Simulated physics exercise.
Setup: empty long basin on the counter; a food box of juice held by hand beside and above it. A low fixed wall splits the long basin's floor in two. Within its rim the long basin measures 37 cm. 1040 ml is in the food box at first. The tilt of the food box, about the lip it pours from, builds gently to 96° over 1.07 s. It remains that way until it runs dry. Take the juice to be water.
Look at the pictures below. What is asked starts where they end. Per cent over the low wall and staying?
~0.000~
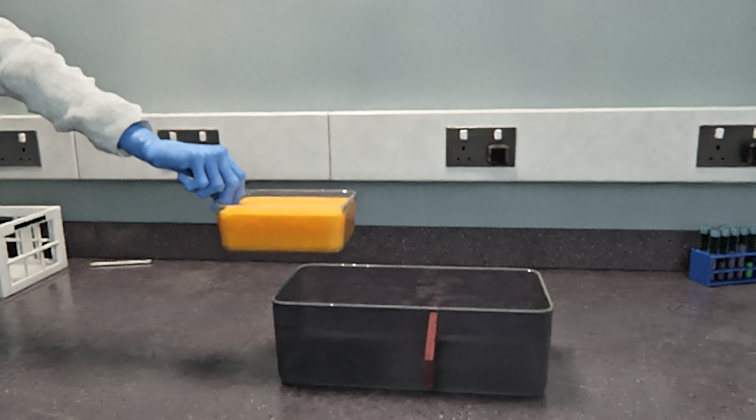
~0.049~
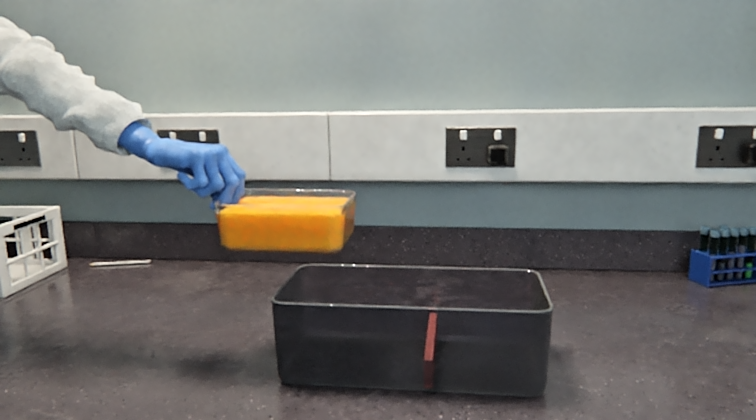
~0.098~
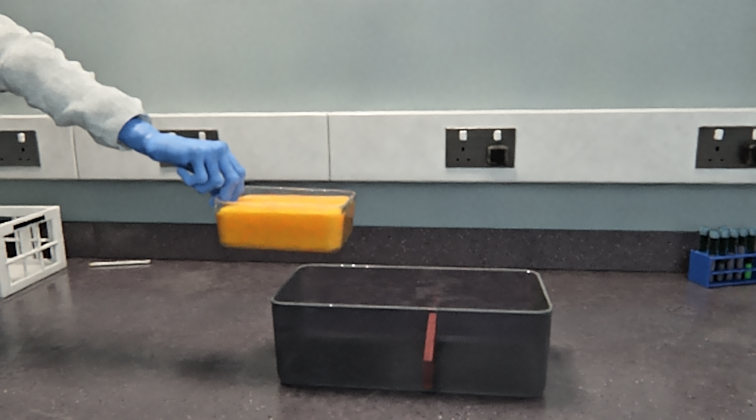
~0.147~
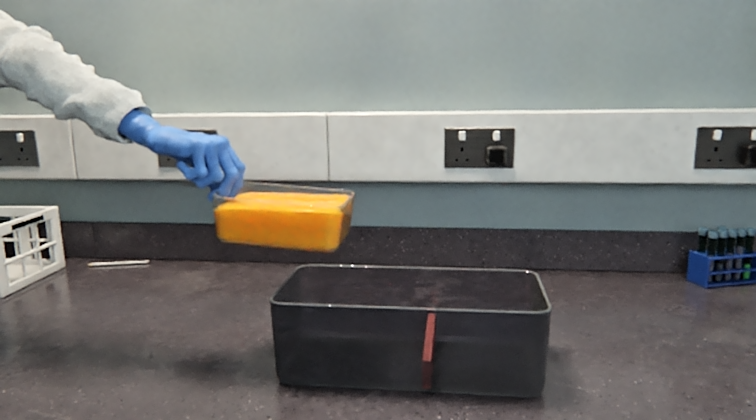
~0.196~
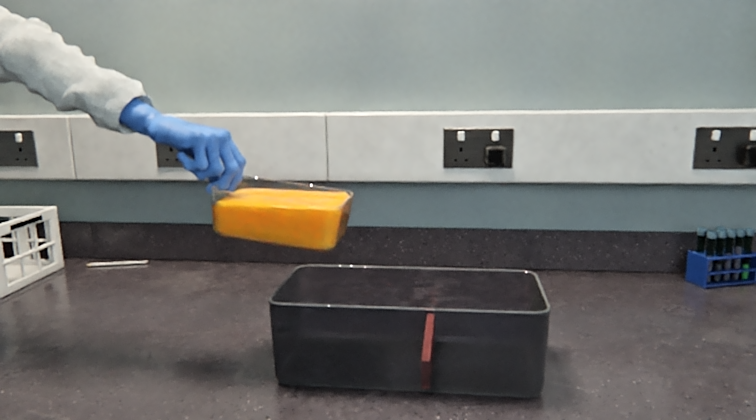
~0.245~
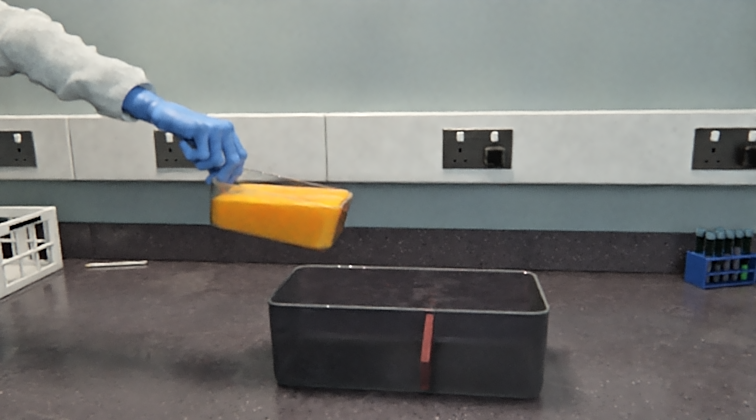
59 per cent.
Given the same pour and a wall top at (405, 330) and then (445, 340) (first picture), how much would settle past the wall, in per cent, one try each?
75 % and 45 %.
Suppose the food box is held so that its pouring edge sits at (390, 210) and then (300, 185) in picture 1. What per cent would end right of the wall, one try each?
The first try gives around 80 percent, the second around 10 percent.
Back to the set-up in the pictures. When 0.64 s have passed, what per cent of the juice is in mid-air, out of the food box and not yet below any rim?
44 %.
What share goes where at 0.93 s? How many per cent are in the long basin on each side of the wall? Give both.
Near 18 on the left, 60 on the right.
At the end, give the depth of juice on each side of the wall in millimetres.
The left side settles near 10 mm and the right side near 26 mm.
Then, 0.64 s in, the tilt is 63° and 41 per cent is still to pour, 13 is left of the wall and 0 right of it.
Then, 0.93 s in, the tilt is 92° and 7 per cent is still to pour, 19 is left of the wall and 61 right of it.
Then, 1.24 s in, the tilt is 96° and 1 per cent is still to pour, 31 is left of the wall and 59 right of it.
Then, 1.57 s in, the tilt is 96° and 0 per cent is still to pour, 33 is left of the wall and 59 right of it.
Finally, 33 per cent lies left of the wall, 59 right of it and 8 outside.
